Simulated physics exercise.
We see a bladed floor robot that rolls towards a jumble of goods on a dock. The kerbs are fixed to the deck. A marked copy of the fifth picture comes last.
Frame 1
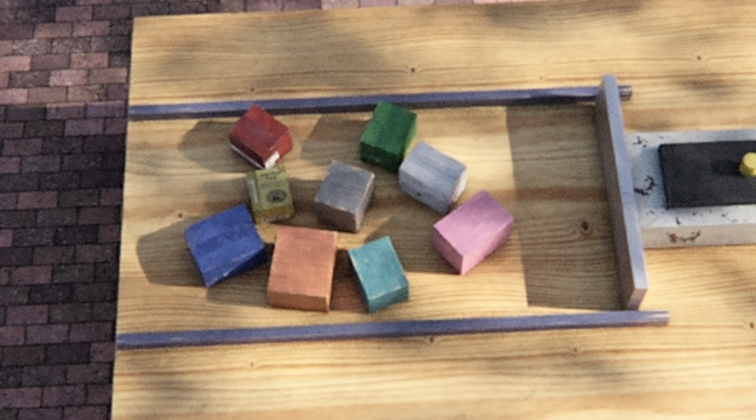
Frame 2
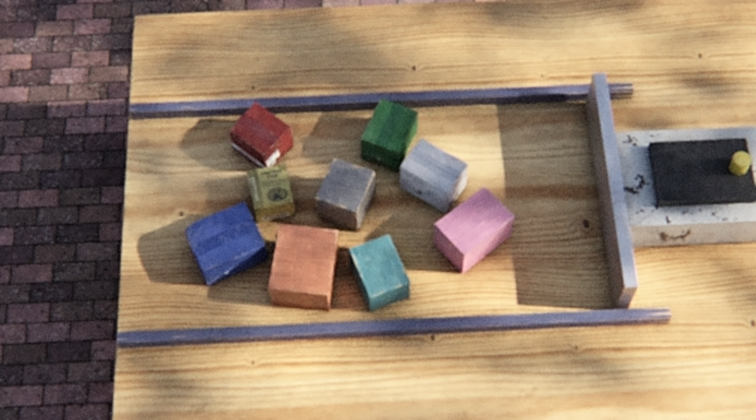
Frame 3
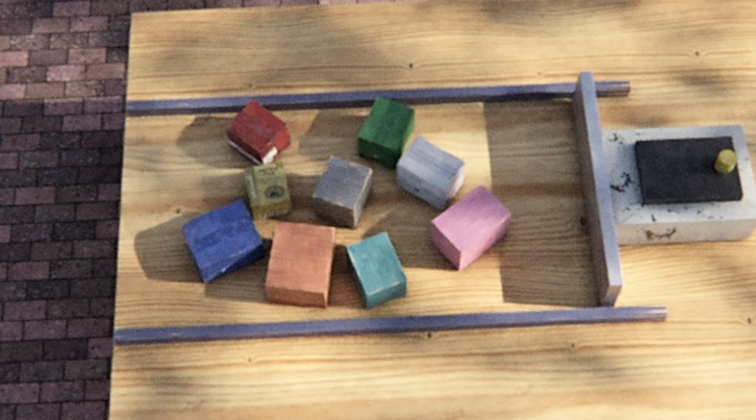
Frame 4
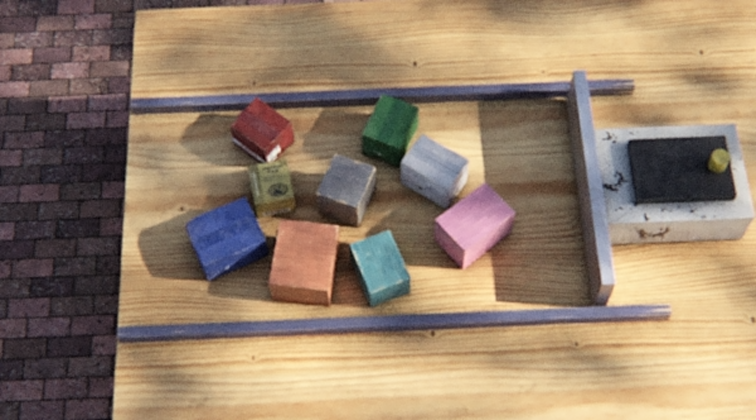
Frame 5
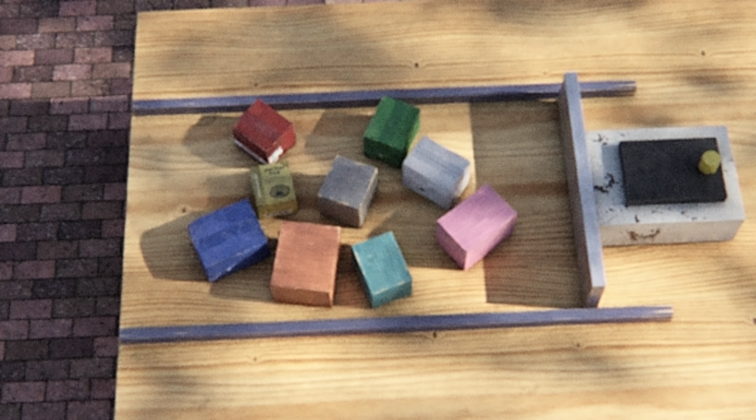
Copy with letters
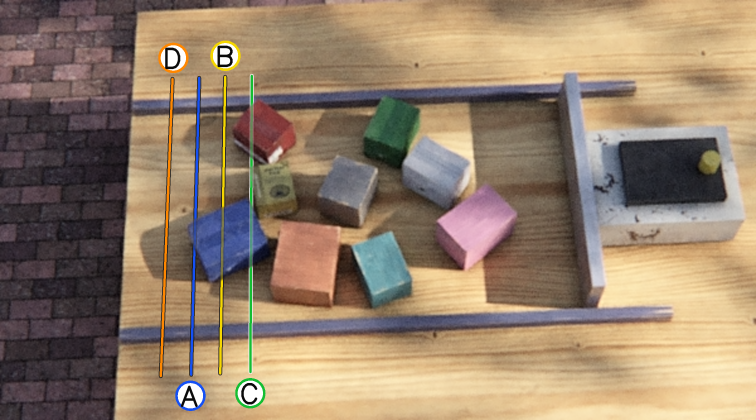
A gray machine with a wide upright blade crept slowly left between two rails on a wooden surface, while the colorful blocks scattered in front of it stayed where they were, untouched.
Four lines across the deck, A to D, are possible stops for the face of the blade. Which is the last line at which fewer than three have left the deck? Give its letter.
Line B.
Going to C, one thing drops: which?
The blue box.
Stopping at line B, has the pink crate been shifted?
By then, yes.
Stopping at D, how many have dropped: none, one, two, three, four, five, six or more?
In all, five.
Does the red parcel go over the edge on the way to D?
By then, yes.
On the copy, A at (195, 217); B at (223, 216); C at (251, 215); D at (167, 218).
On B. First, robot (534, 176); green box (387, 127); turquoise crate (374, 272).
Then, robot (405, 181); blue box (180, 233); yellow box (215, 190).
Finally, robot (303, 186); blue box over the edge; yellow box over the edge; two fallen.
By contrast, A drops four; C is within the limit but short; D drops five.
